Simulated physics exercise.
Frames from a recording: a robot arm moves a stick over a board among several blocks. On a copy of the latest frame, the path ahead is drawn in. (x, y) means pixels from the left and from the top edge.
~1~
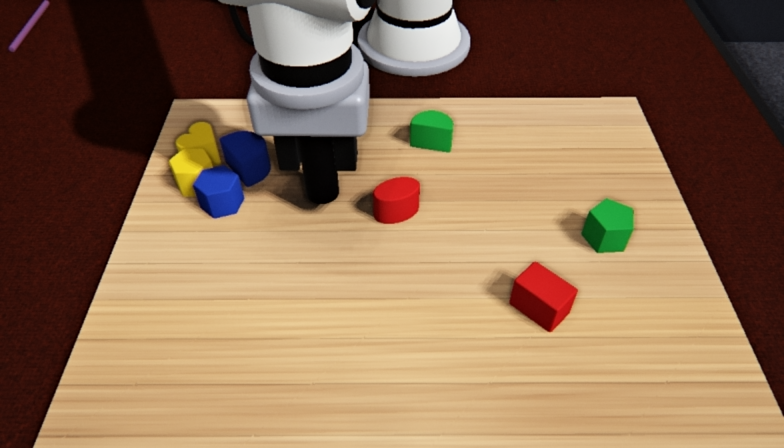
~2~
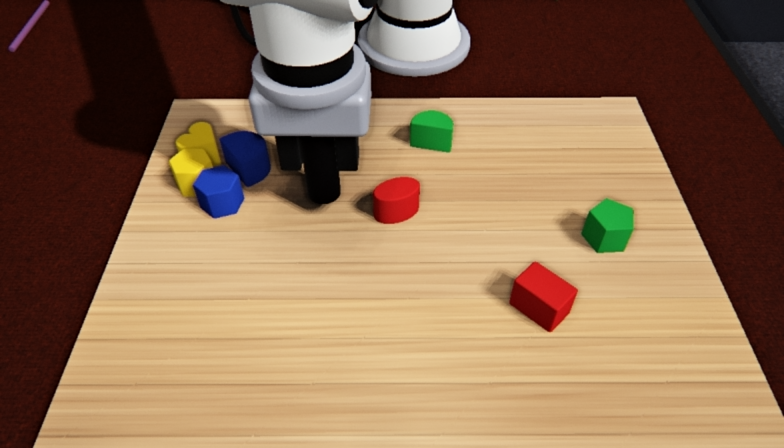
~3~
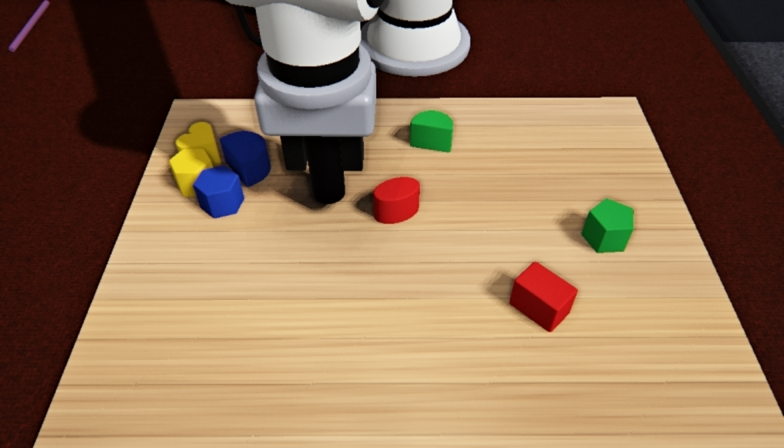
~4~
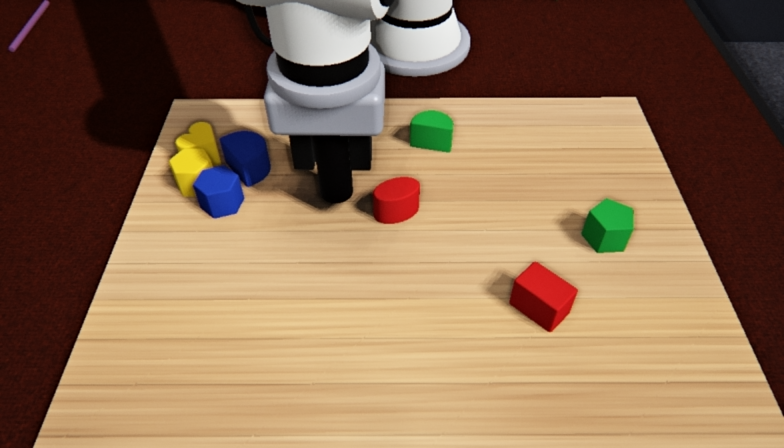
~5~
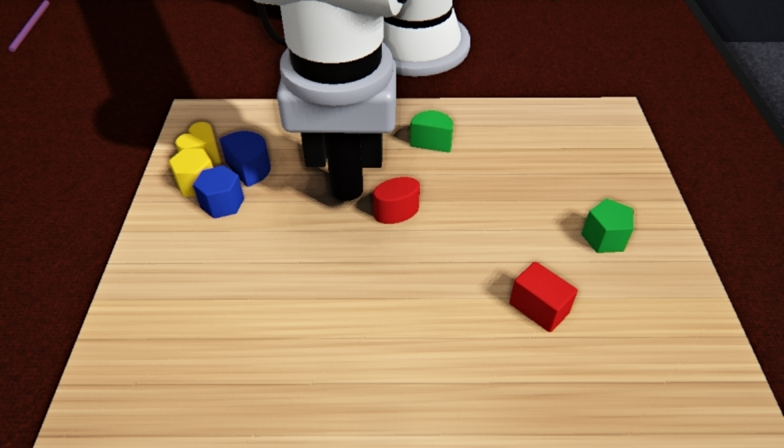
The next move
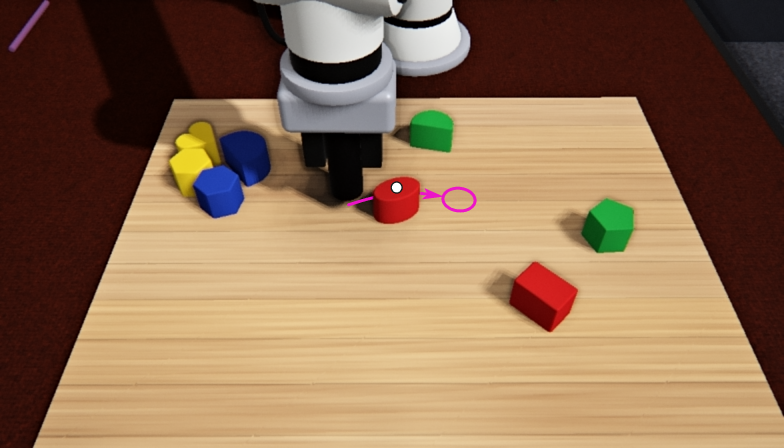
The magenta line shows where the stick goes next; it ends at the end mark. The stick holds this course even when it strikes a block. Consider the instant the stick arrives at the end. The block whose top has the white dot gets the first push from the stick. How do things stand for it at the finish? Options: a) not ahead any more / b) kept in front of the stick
The correct letter is a.
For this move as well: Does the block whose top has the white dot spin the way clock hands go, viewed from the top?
Yes, I think so.
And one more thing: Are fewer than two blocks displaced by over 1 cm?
That would be a yes.
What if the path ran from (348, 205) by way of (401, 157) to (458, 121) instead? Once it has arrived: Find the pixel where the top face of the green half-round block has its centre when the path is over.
Close to (484, 92).
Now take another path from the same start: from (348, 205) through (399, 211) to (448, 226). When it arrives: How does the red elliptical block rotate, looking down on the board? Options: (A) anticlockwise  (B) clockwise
My answer is option A.
The line goes from (348, 205) via (384, 195) and (422, 194), ending at (459, 199); the dot is on the red elliptical block.
On the path given first. One third of the way, stick at (385, 180); red elliptical block at (406, 189), turned 15° clockwise.
Two thirds of the way, stick at (424, 179); red elliptical block at (432, 195), turned 70° clockwise.
At the end, stick at (461, 184); red elliptical block at (449, 202), turned 115° clockwise; green half-round block unmoved.
